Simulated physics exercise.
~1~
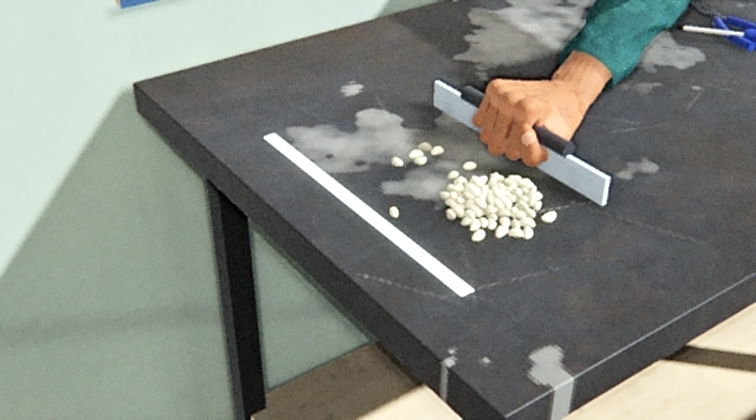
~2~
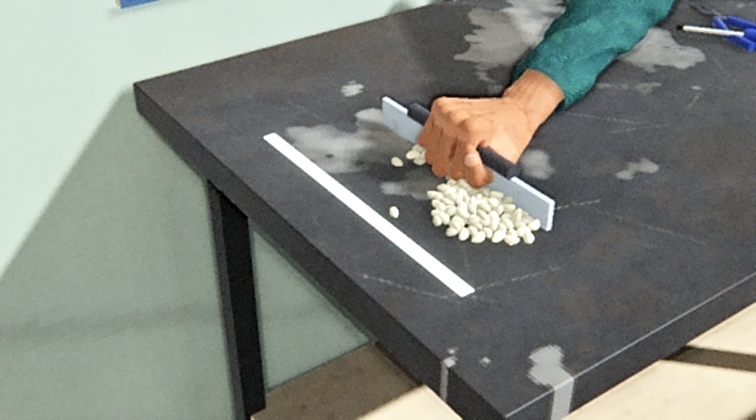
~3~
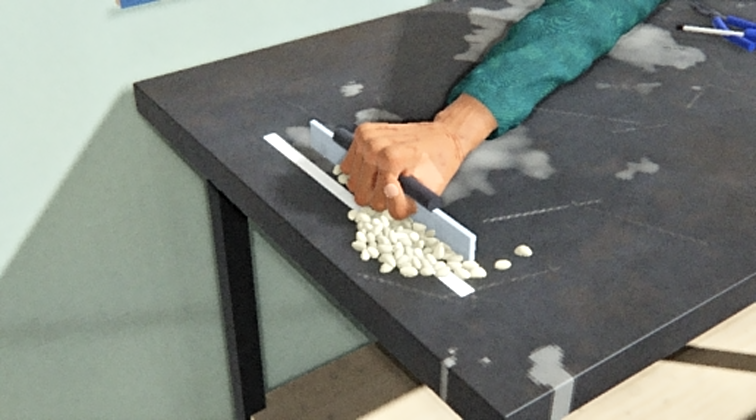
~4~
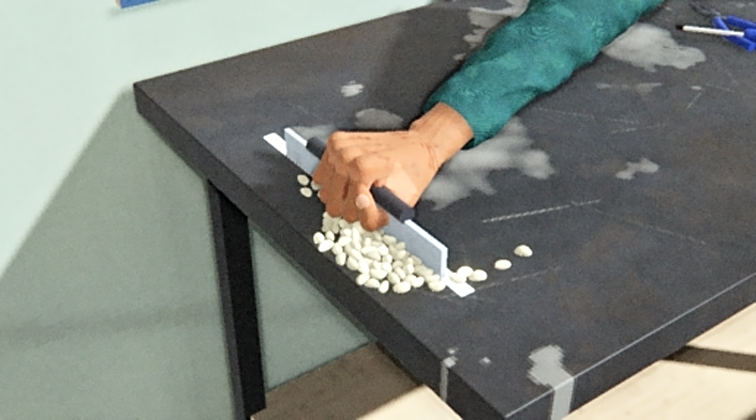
A hand gripping a flat scraper pushed a heap of pale beans and a few loose ones leftward across a dark, worn table, stopping at the white tape with the main heap bunched by the near edge and a few stragglers left behind.
